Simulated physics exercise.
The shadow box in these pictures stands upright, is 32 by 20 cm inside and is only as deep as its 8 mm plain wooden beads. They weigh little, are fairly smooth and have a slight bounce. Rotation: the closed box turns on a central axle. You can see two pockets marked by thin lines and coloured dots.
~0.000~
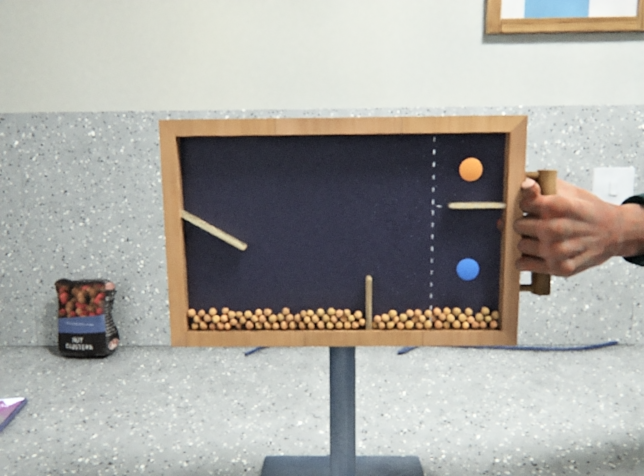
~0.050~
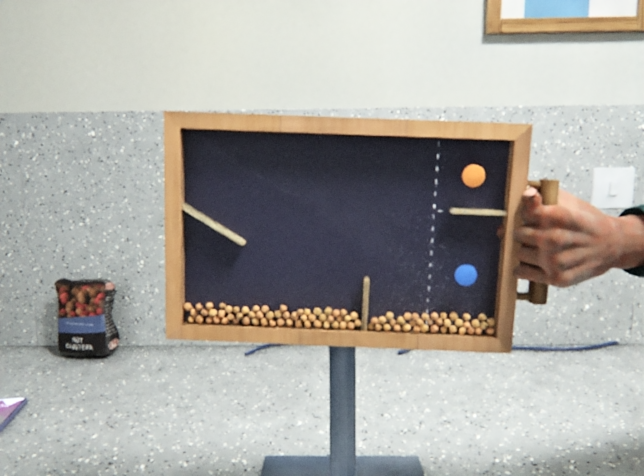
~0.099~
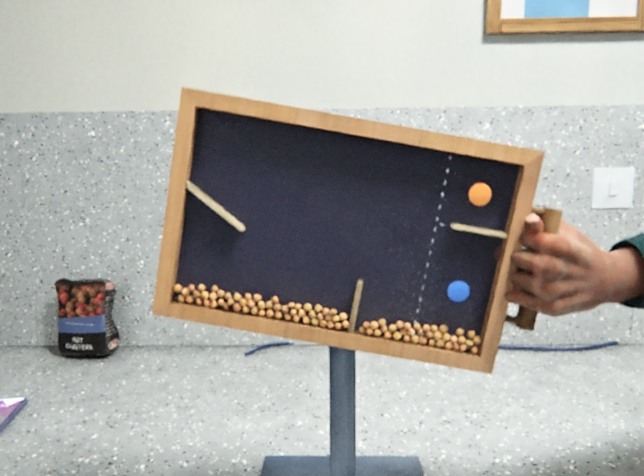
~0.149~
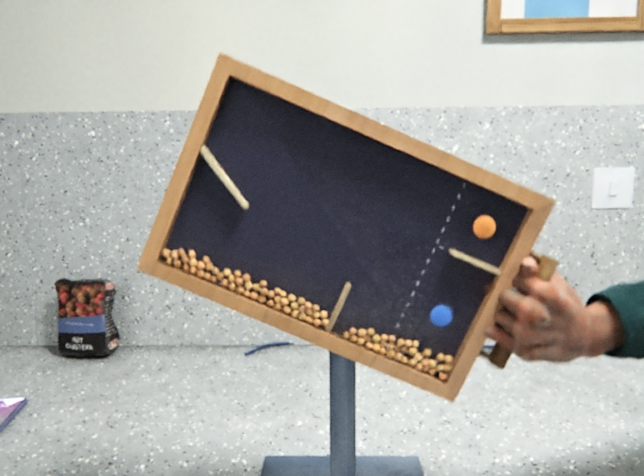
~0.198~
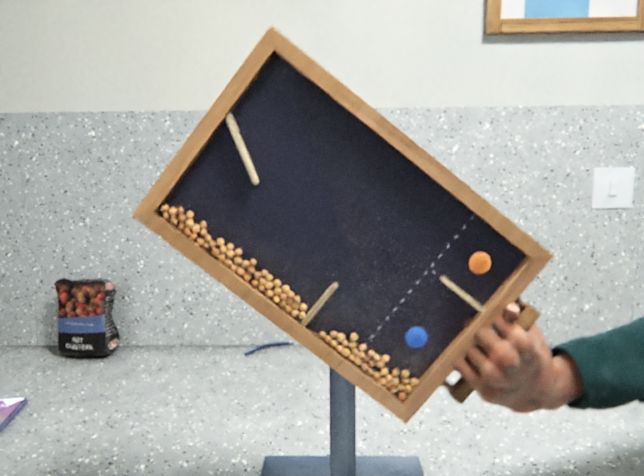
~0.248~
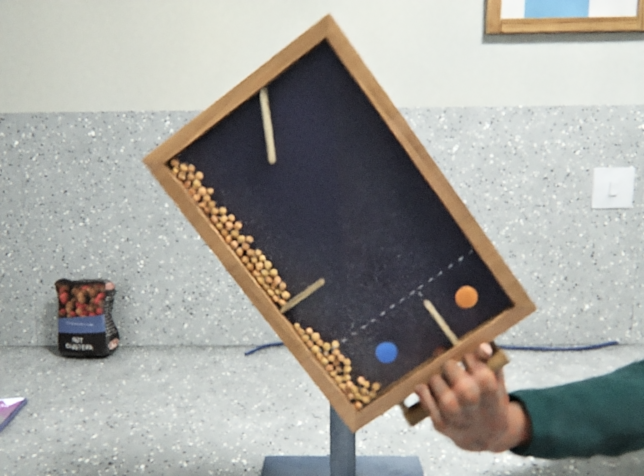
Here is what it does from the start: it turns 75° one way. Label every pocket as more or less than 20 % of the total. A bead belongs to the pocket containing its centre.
Orange pocket: Less. Blue pocket: More.
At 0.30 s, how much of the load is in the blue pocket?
That comes to some 30 percent of the load.
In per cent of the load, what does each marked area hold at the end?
In per cent: Orange pocket holds 0 and blue pocket holds 55.
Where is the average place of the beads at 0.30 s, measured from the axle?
Some 8 cm left and 4 cm below.
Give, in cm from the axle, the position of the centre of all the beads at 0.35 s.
I'd put it near 8 centimetres to the left and 4 centimetres below.
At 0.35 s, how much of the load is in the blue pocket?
That part holds about 30 percent of it.
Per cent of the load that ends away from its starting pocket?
Some 35 per cent.
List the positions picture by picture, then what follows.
The first frame shows level; about 90 beads; load centre (340, 319); top bead (225, 311); orange (471, 170), blue (468, 269).
The second frame shows turned 3° clockwise; load centre (337, 319); top bead (210, 306).
The third frame shows turned 11° clockwise; load centre (328, 318); top bead (202, 288); wall ends (454, 226), (242, 229), (360, 283).
The fourth frame shows turned 24° clockwise; load centre (311, 313); top bead (182, 253).
The fifth frame shows turned 39° clockwise; load centre (292, 304); top bead (165, 208).
The sixth frame shows turned 54° clockwise; load centre (277, 290); top bead (175, 162); orange (466, 297), blue (386, 353).
After 0.30 s, it stands 67° clockwise; the beads' middle is 8 cm left of and 4 cm below the centre; blue 30 %.
After 0.35 s, it stands 74° clockwise; the beads' middle is 8 cm left of and 4 cm below the centre; blue 30 %.
After 0.39 s, it stands 75° clockwise; the beads' middle is 8 cm left of and 4 cm below the centre; blue 30 %.
At rest by 1.5 s, it stands 75° clockwise; orange 0 %, blue 55 %, elsewhere 45 %.
